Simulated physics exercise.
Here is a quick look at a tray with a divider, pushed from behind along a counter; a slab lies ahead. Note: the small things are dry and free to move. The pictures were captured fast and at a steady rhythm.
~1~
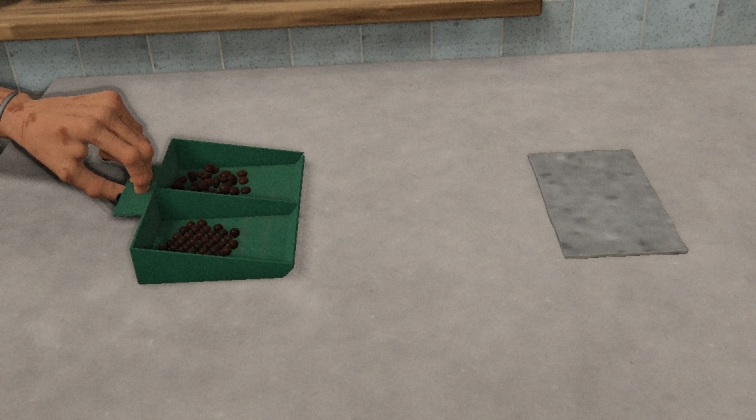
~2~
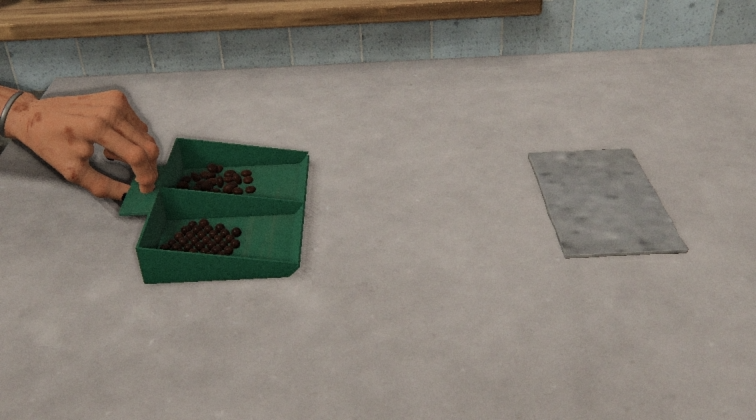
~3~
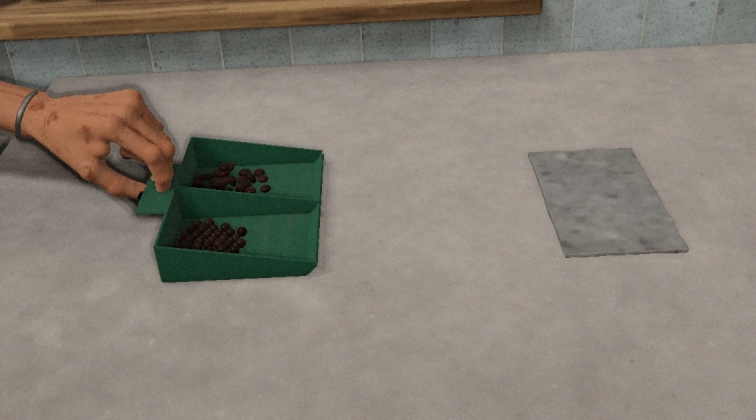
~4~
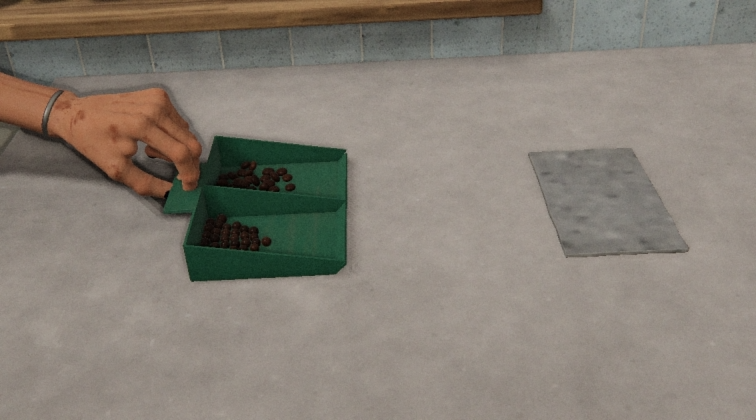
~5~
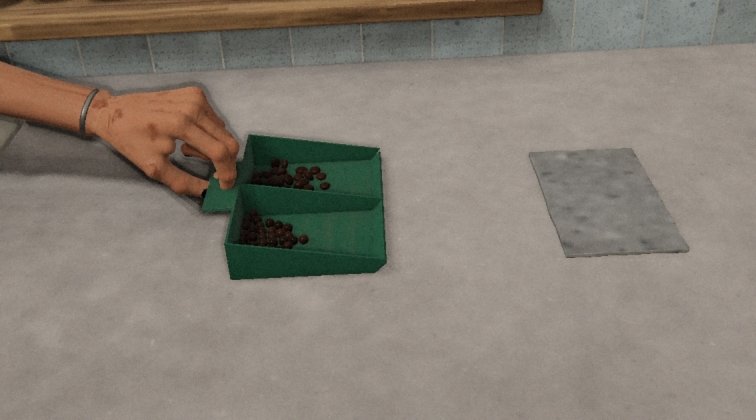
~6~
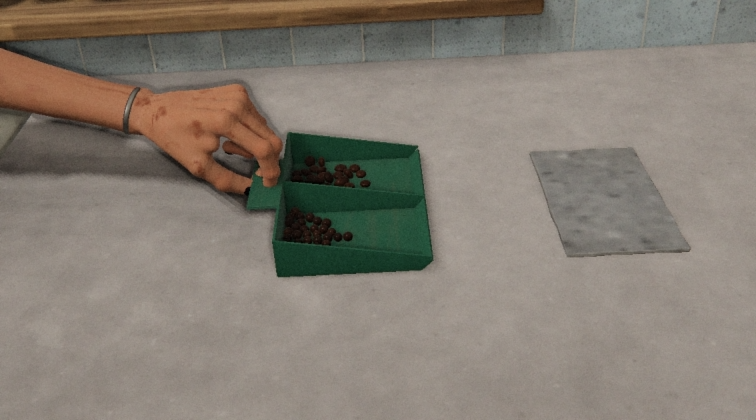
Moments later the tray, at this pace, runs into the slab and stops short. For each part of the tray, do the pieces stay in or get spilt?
The nearer batch gets partly spilt; the farther batch stays in.
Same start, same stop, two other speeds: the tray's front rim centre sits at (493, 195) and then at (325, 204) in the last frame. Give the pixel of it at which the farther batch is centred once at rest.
Try 1: Near (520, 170). Try 2: Near (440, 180).
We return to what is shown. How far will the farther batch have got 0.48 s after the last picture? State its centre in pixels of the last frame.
(504, 172) or so.
Then, 0.08 s after the last picture, tray still sliding, front rim near (480, 196); nearer batch all inside; farther batch all inside.
Then, 0.27 s after the last picture, tray stopped at the slab; nearer batch all inside, moved towards the front rim; farther batch all inside, moved towards the front rim.
Then, 0.48 s after the last picture, tray stopped at the slab; nearer batch about a third out of the tray; farther batch all inside, moved towards the front rim.
By the end, tray stopped at the slab; nearer batch about a third out of the tray; farther batch all inside, moved towards the front rim.
